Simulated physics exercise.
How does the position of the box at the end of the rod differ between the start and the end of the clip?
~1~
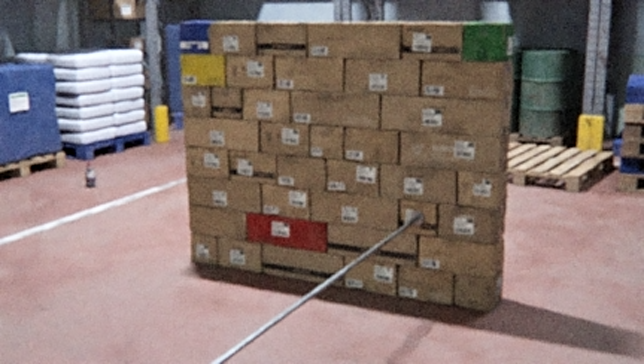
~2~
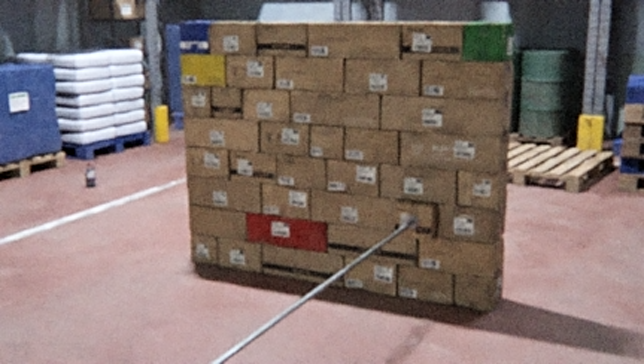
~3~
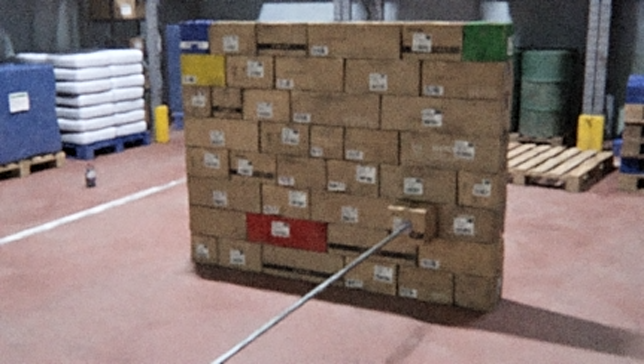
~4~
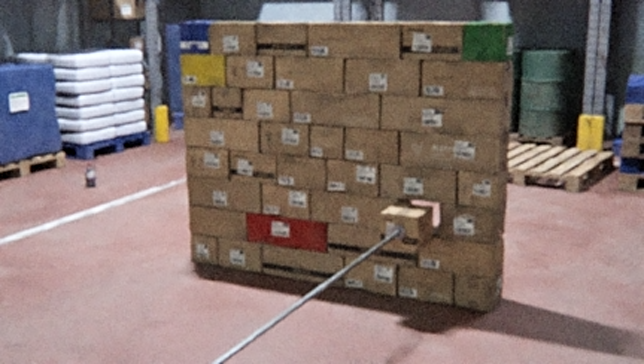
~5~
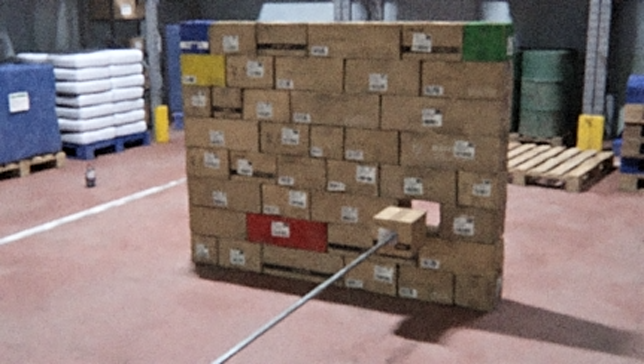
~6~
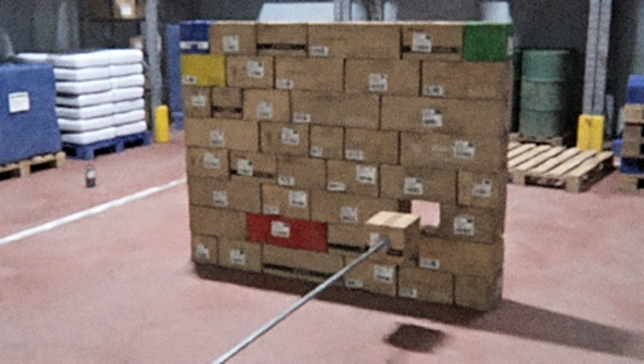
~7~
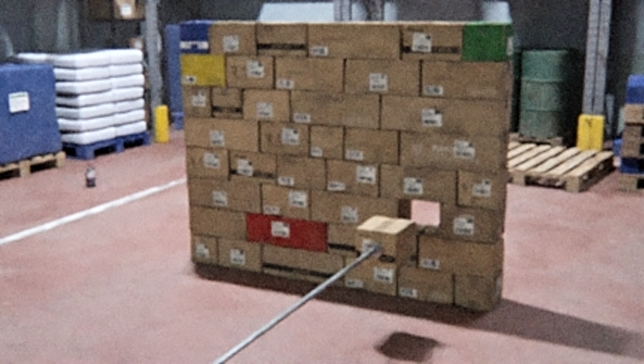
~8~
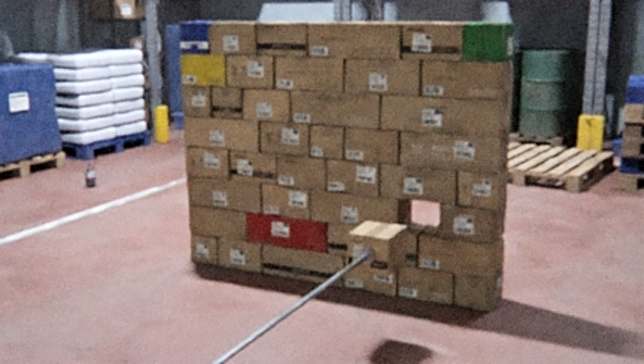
At the start the box sits in its slot low on the right side of the wall. By the end it is out in front of the wall, a little further left and lower in view, with an open gap where it had been.
